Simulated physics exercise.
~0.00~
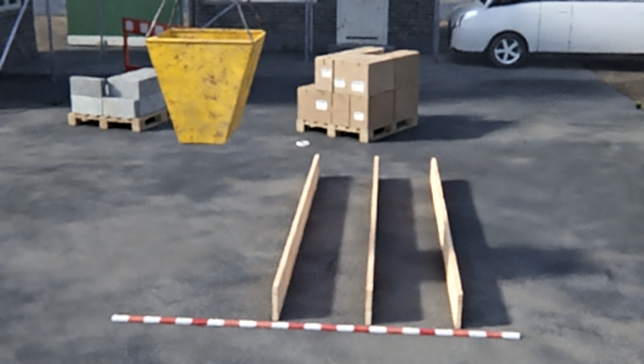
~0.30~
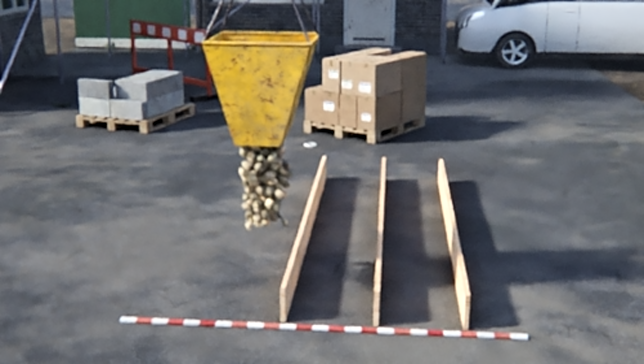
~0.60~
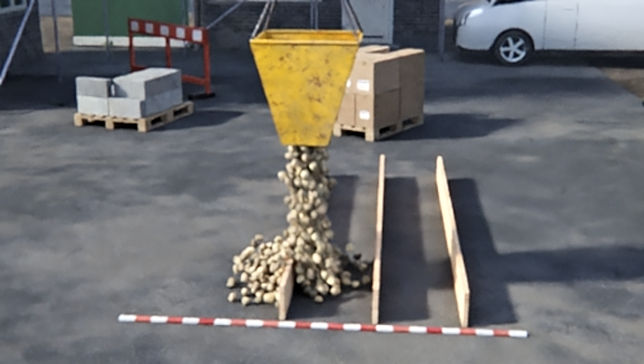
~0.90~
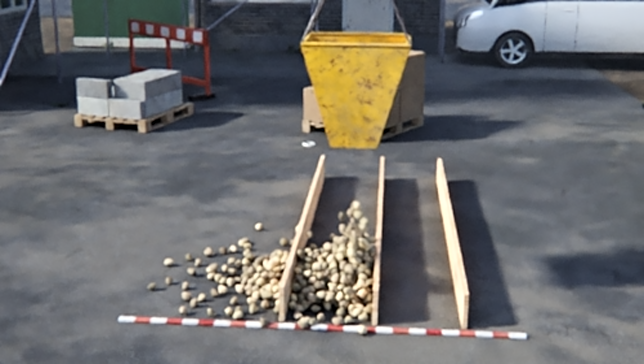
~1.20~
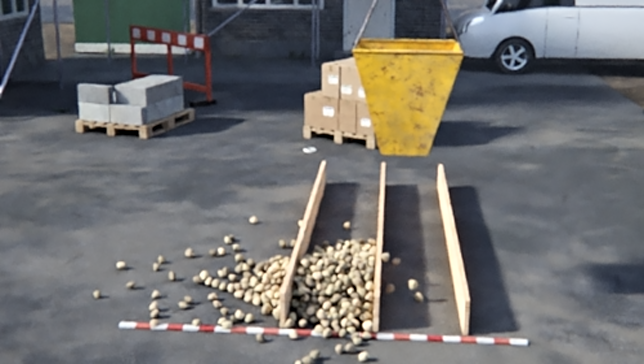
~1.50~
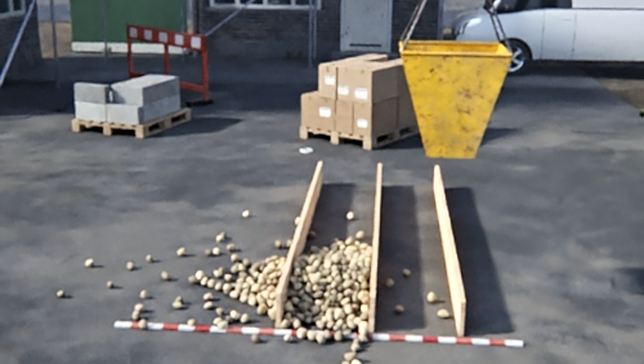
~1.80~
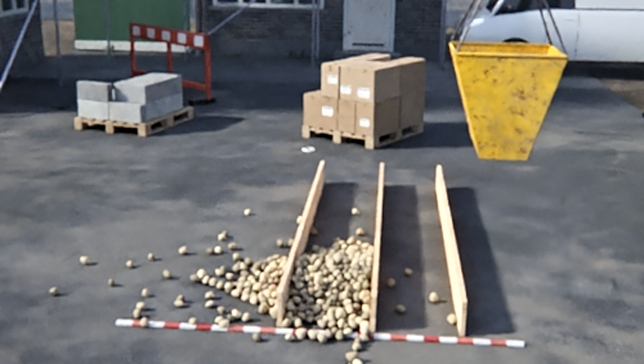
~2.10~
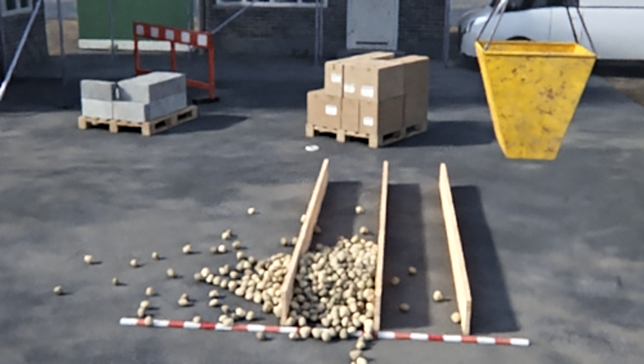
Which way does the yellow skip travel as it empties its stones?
The yellow skip travels to the right, and it keeps going that way after the stones have dropped out.
A yellow skip swings rightwards, dropping rounded stones that settle mostly in the left bay.
